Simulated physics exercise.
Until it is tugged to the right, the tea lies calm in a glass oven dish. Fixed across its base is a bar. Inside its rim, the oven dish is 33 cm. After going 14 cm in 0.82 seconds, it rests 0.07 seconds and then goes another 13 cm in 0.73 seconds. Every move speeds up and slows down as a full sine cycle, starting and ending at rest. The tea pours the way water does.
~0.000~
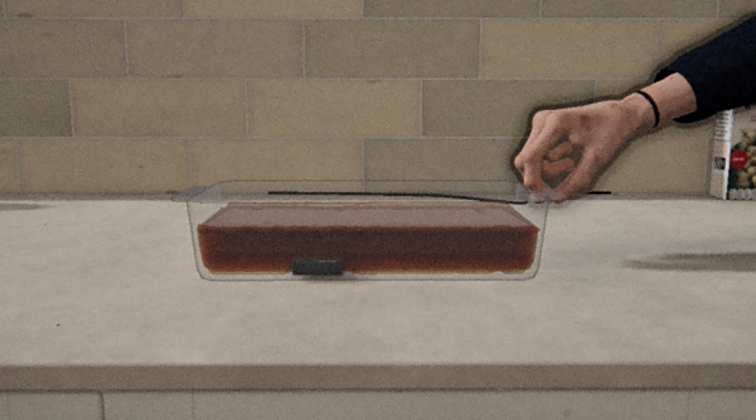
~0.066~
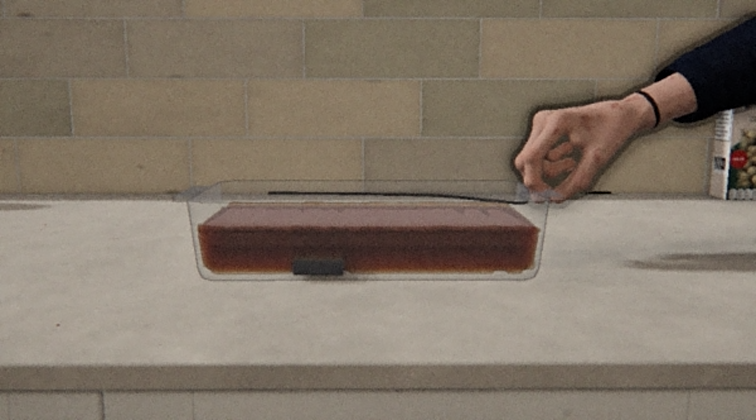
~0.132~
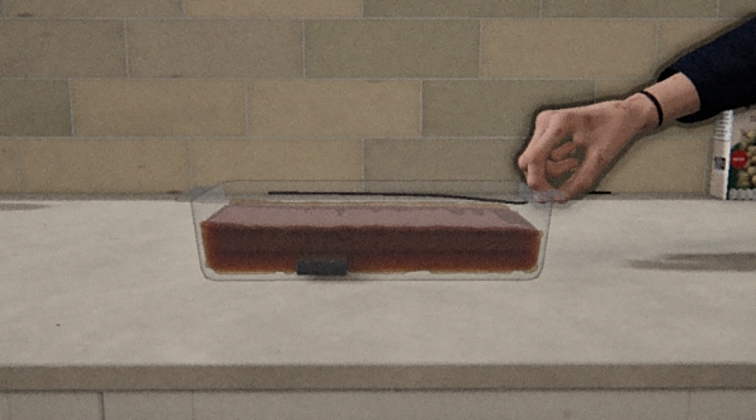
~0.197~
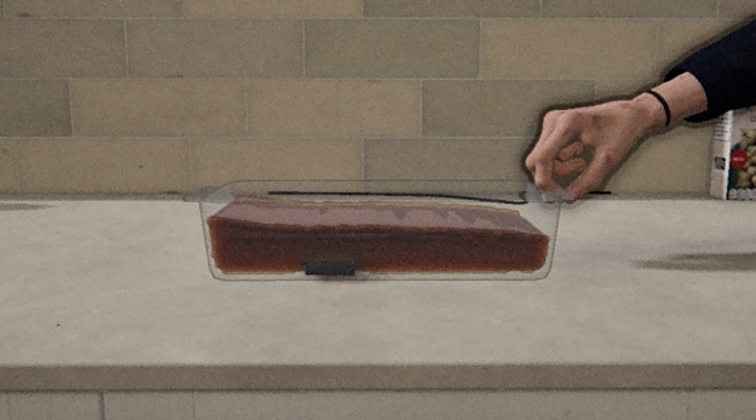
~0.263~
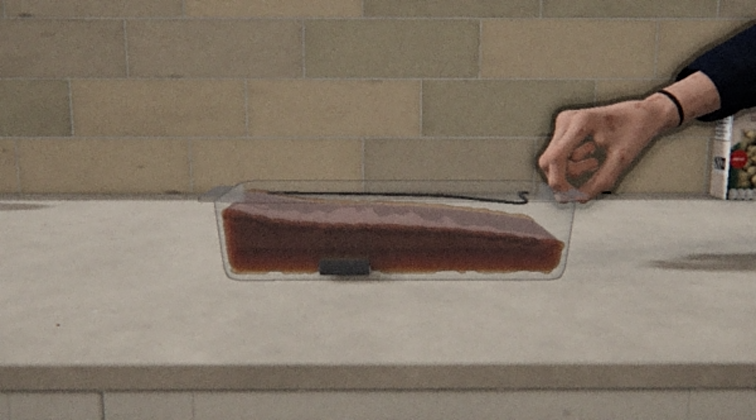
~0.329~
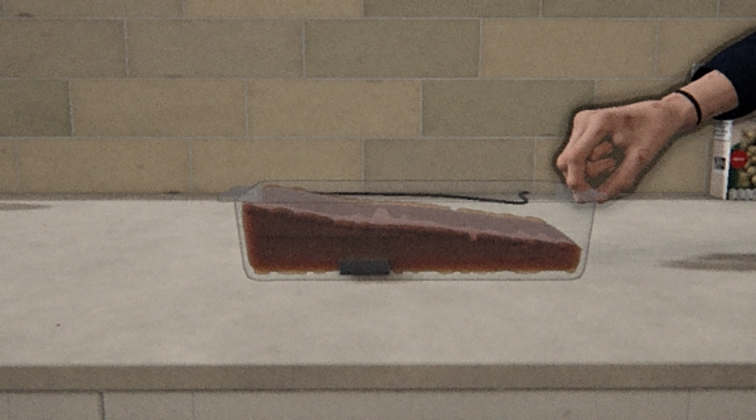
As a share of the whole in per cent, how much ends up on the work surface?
21 %.
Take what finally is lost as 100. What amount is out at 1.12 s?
Close to 30 in a hundred.
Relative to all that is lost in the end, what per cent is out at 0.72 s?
Estimate: Close to 0 in a hundred.
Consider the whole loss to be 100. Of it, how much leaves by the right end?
About 50 per cent.
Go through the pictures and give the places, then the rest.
In the first frame, 0.0 cm from the start; oven dish, level (210, 215) left, (525, 215) right, rim (532, 192); the tea stands 25 mm below the rim; the top of the bar is at (318, 263).
In the second frame, 0.0 cm from the start; oven dish, level (211, 215) left, (526, 215) right.
In the third frame, 0.4 cm from the start; oven dish, level (214, 212) left, (529, 218) right.
In the fourth frame, 1.2 cm from the start; oven dish, level (220, 206) left, (536, 223) right.
In the fifth frame, 2.5 cm from the start; oven dish, level (234, 200) left, (548, 228) right.
In the sixth frame, 4.4 cm from the start; oven dish, level (251, 196) left, (561, 231) right.
After 0.72 s it has gone 14 cm; 0 per cent is out over the left end and 0 over the right.
After 1.12 s it has gone 16 cm; 0 per cent is out over the left end and 6 over the right.
After 1.51 s it has gone 27 cm; 9 per cent is out over the left end and 6 over the right.
After 1.91 s it has gone 27 cm; 9 per cent is out over the left end and 11 over the right.
In the end 21 per cent is out in all, 10 of it over the left end.
